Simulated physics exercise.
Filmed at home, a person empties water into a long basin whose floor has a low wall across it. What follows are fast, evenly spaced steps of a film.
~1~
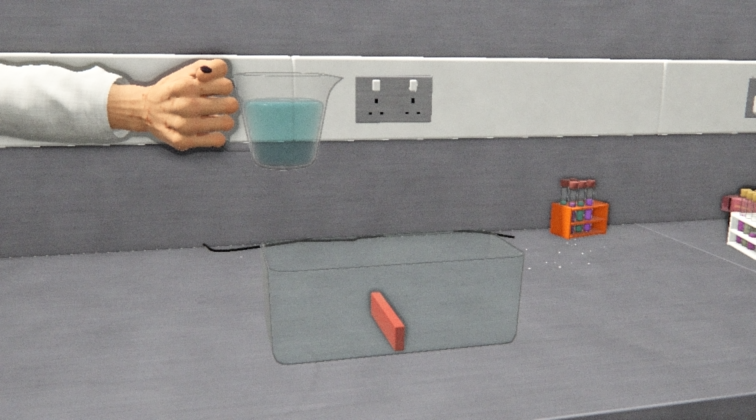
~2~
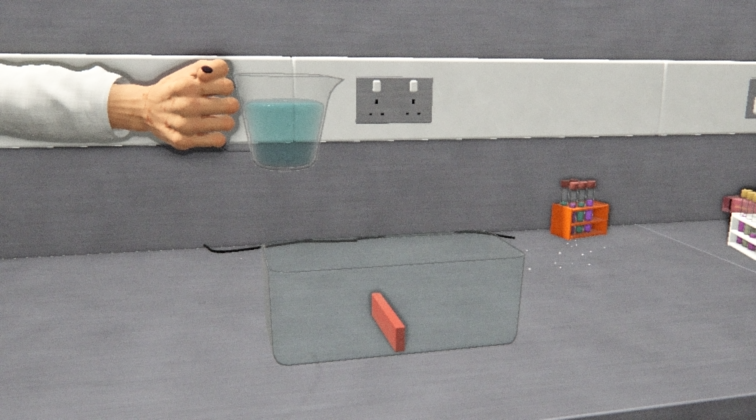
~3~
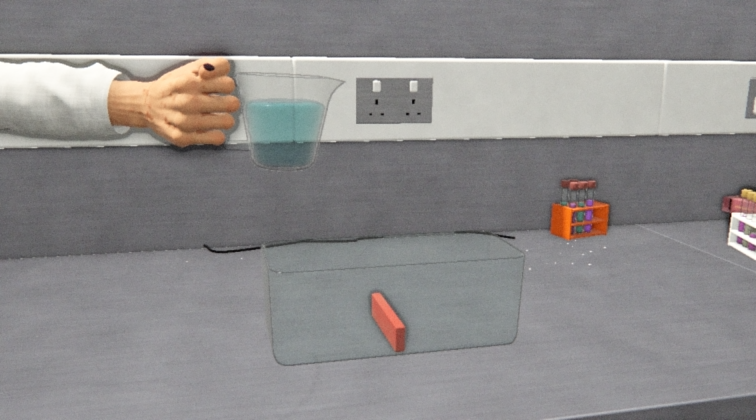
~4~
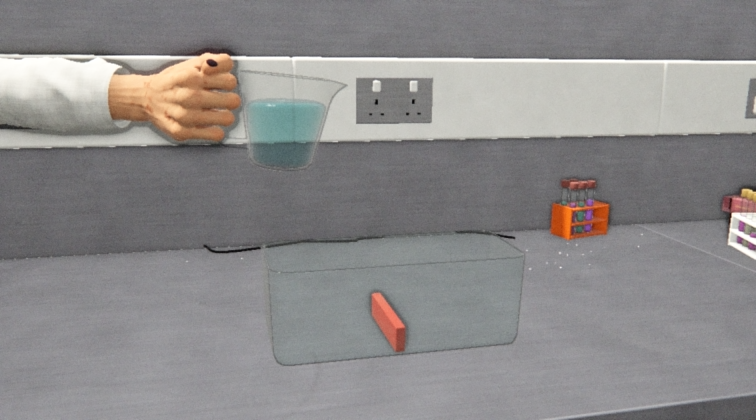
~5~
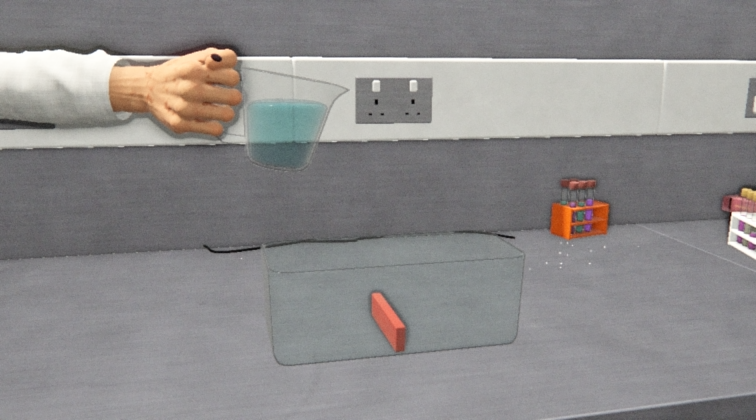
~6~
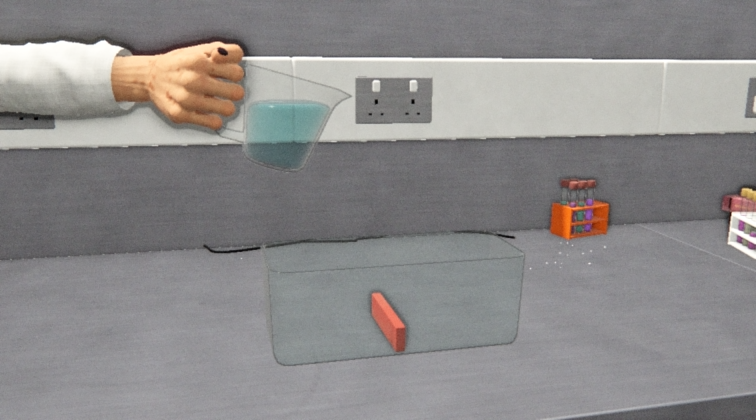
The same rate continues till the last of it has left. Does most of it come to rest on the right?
Yes.
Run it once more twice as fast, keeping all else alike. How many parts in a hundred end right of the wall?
Around 40 in a hundred.
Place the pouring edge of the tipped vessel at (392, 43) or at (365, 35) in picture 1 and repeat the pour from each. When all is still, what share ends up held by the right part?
Start one gives some 80 %, start two some 85 %.
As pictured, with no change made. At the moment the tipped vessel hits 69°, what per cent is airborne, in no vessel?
Roughly 20 per cent.
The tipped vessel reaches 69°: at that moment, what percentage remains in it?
I'd put it at some 75 in a hundred.
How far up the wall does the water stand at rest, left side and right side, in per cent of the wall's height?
Left of the wall 20 %, right of the wall 40 %.
A moment on, the tilt is 69° and 77 per cent is still to pour, 0 is left of the wall and 2 right of it.
Next, the tilt is 98° and 16 per cent is still to pour, 15 is left of the wall and 48 right of it.
Then the tilt is 101° and 0 per cent is still to pour, 37 is left of the wall and 61 right of it.
Later the tilt is 101° and 0 per cent is still to pour, 37 is left of the wall and 62 right of it.
In the end 37 per cent lies left of the wall, 62 right of it and 1 outside.
